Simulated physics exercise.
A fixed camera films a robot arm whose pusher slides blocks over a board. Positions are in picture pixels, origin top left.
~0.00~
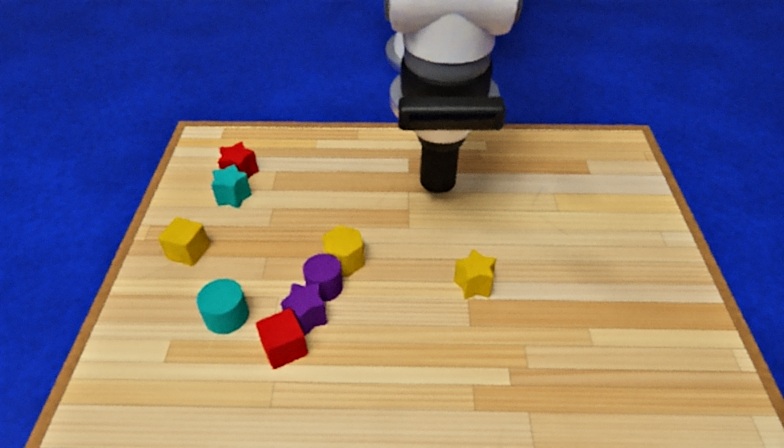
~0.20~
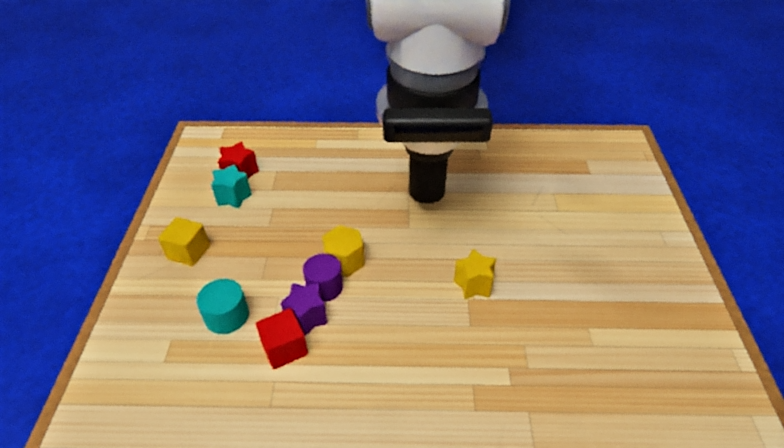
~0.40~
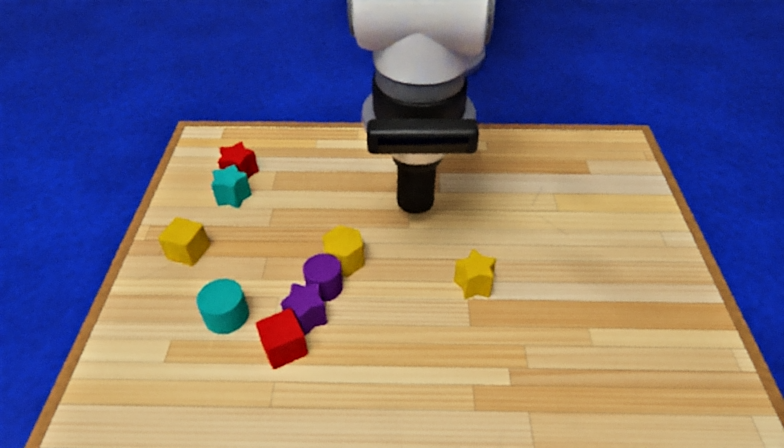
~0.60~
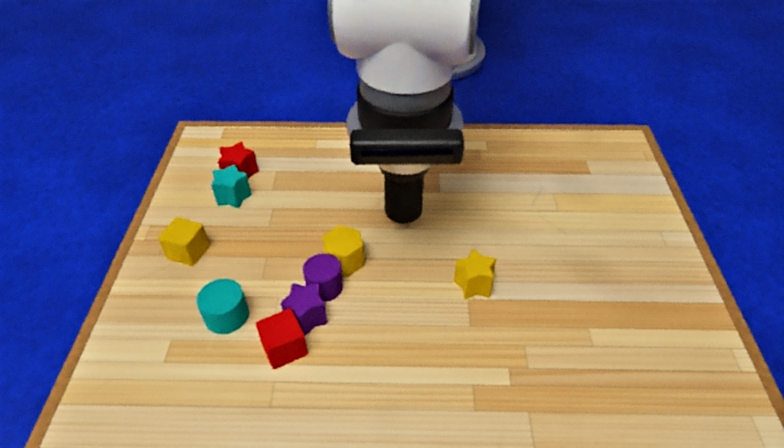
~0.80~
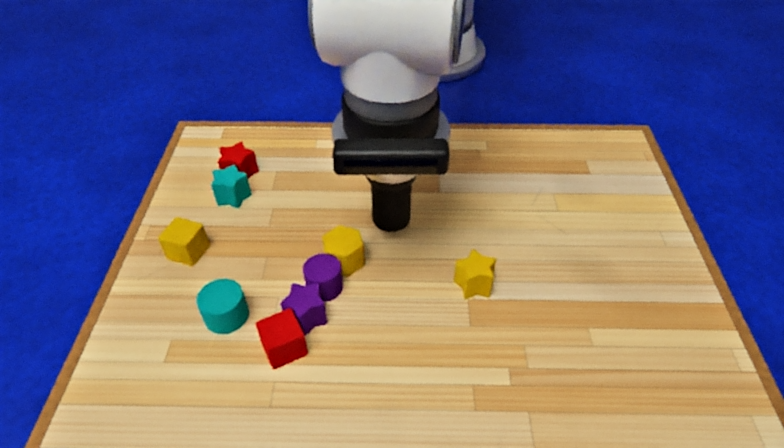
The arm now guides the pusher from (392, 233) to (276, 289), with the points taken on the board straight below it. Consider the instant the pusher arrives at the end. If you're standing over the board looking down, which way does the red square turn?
Looking from above, the answer is clockwise.
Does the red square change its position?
It seems so.
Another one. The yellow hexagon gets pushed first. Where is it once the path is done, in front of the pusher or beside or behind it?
Carried ahead at the end.
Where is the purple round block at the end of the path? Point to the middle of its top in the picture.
It is at (260, 301).
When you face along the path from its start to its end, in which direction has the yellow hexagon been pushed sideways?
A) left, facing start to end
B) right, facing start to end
B (right, facing start to end)
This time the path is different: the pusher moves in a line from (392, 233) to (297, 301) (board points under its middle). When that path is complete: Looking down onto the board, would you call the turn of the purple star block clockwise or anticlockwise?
It turns counter-clockwise.
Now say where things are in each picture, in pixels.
The first frame shows lower end of the pusher at (438, 181), tops of blocks, red square at (279, 328), purple star block at (303, 297), purple round block at (322, 267), yellow hexagon at (343, 240).
The second frame shows pusher at (427, 192), blocks as before.
The third frame shows pusher at (415, 201), blocks as before.
The fourth frame shows pusher at (403, 210), blocks as before.
The fifth frame shows pusher at (391, 219), red square at (279, 328), purple star block at (303, 297), purple round block at (322, 267), yellow hexagon at (343, 240).
On the path given first. One third of the way, pusher at (353, 237); red square at (272, 339); purple star block at (300, 308); purple round block at (303, 279); yellow hexagon at (316, 248), turned 15° clockwise.
Two thirds of the way, pusher at (314, 255); red square at (269, 349), turned 15° clockwise; purple star block at (297, 316), turned 25° anticlockwise; purple round block at (276, 290); yellow hexagon at (273, 258), turned 45° clockwise.
At the end, pusher at (273, 275); red square at (269, 350), turned 20° clockwise; purple star block at (297, 316), turned 30° anticlockwise; purple round block at (260, 301); yellow hexagon at (231, 265), turned 75° clockwise.
